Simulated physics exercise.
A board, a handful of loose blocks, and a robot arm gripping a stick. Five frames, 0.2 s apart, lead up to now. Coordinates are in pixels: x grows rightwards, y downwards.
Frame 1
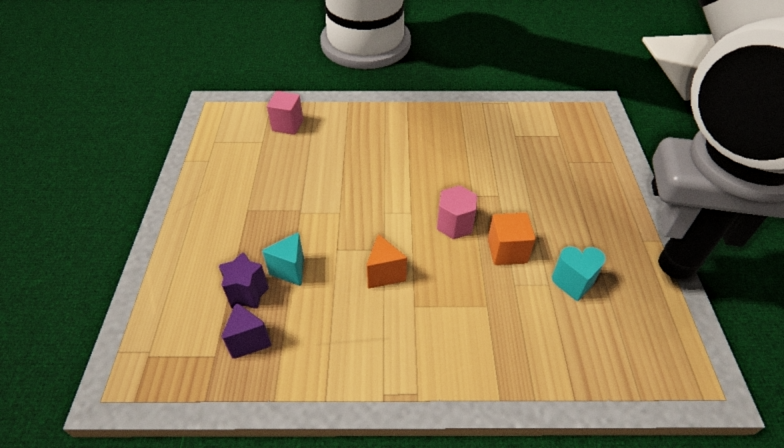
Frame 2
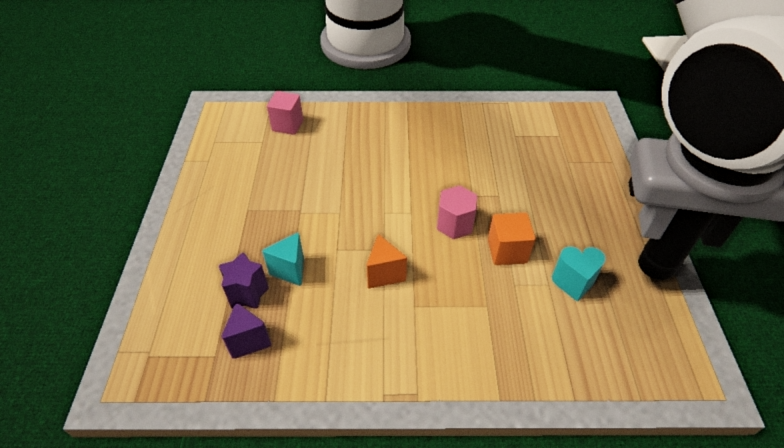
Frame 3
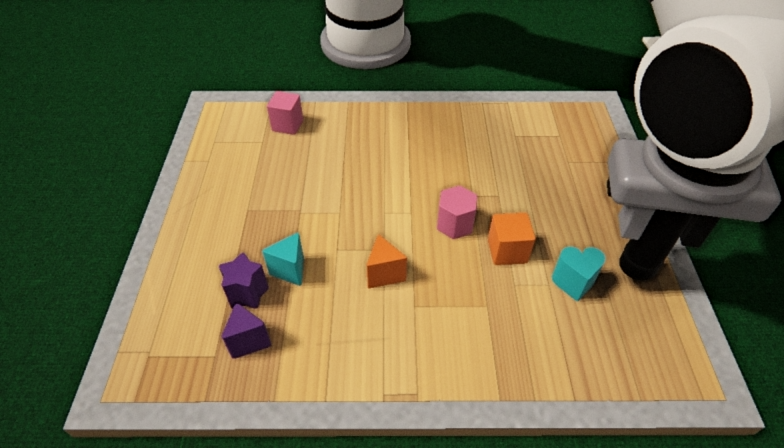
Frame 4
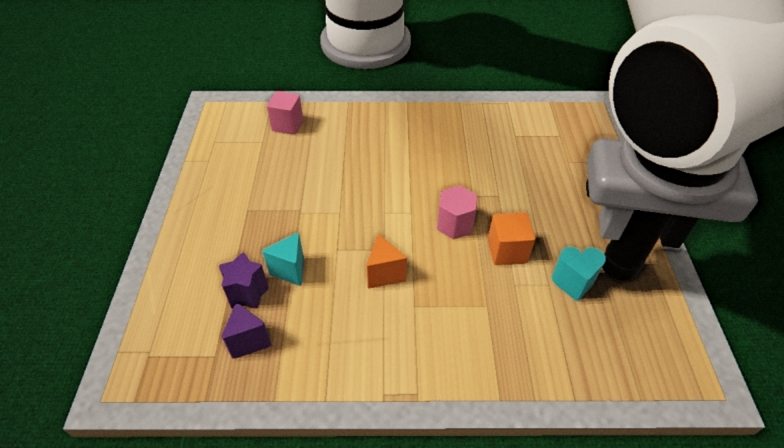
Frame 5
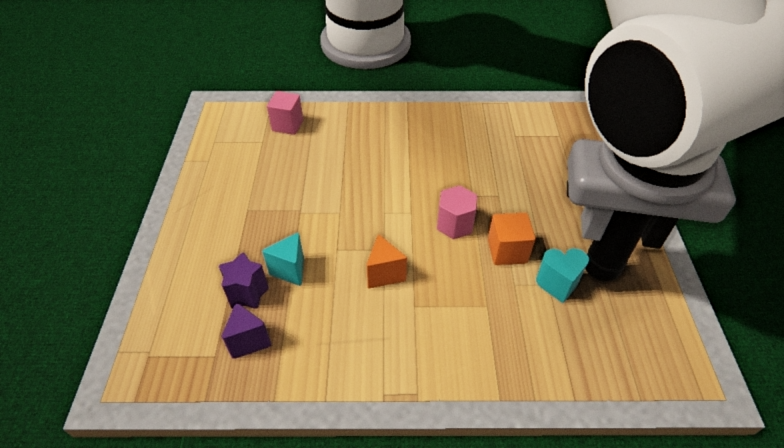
On a wooden board with a gray border, set on a green surface, several colored blocks sit scattered while a robot arm holds a dark stick at the right edge. The arm moves the stick steadily left to the turquoise heart-shaped block, then nudges the block slightly left; the other blocks stay still.
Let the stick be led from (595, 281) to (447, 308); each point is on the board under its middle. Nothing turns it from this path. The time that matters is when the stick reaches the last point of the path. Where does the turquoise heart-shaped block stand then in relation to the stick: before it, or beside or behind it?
The stick still has it in front.
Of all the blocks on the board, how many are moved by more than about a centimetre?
Only one block.
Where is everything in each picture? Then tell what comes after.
The first picture shows stick tip at (676, 266); block tops, orange square at (514, 226); turquoise heart-shaped block at (584, 260).
The second picture shows stick at (656, 267); blocks unchanged.
The third picture shows stick at (637, 267); blocks unchanged.
The fourth picture shows stick at (619, 267); blocks unchanged.
The fifth picture shows stick at (602, 268); orange square at (514, 226); turquoise heart-shaped block at (567, 261).
One third of the way, stick at (550, 277); turquoise heart-shaped block at (514, 270).
Two thirds of the way, stick at (500, 286); turquoise heart-shaped block at (461, 278).
At the end, stick at (449, 296); orange square in place; turquoise heart-shaped block at (407, 284), turned 15° clockwise.
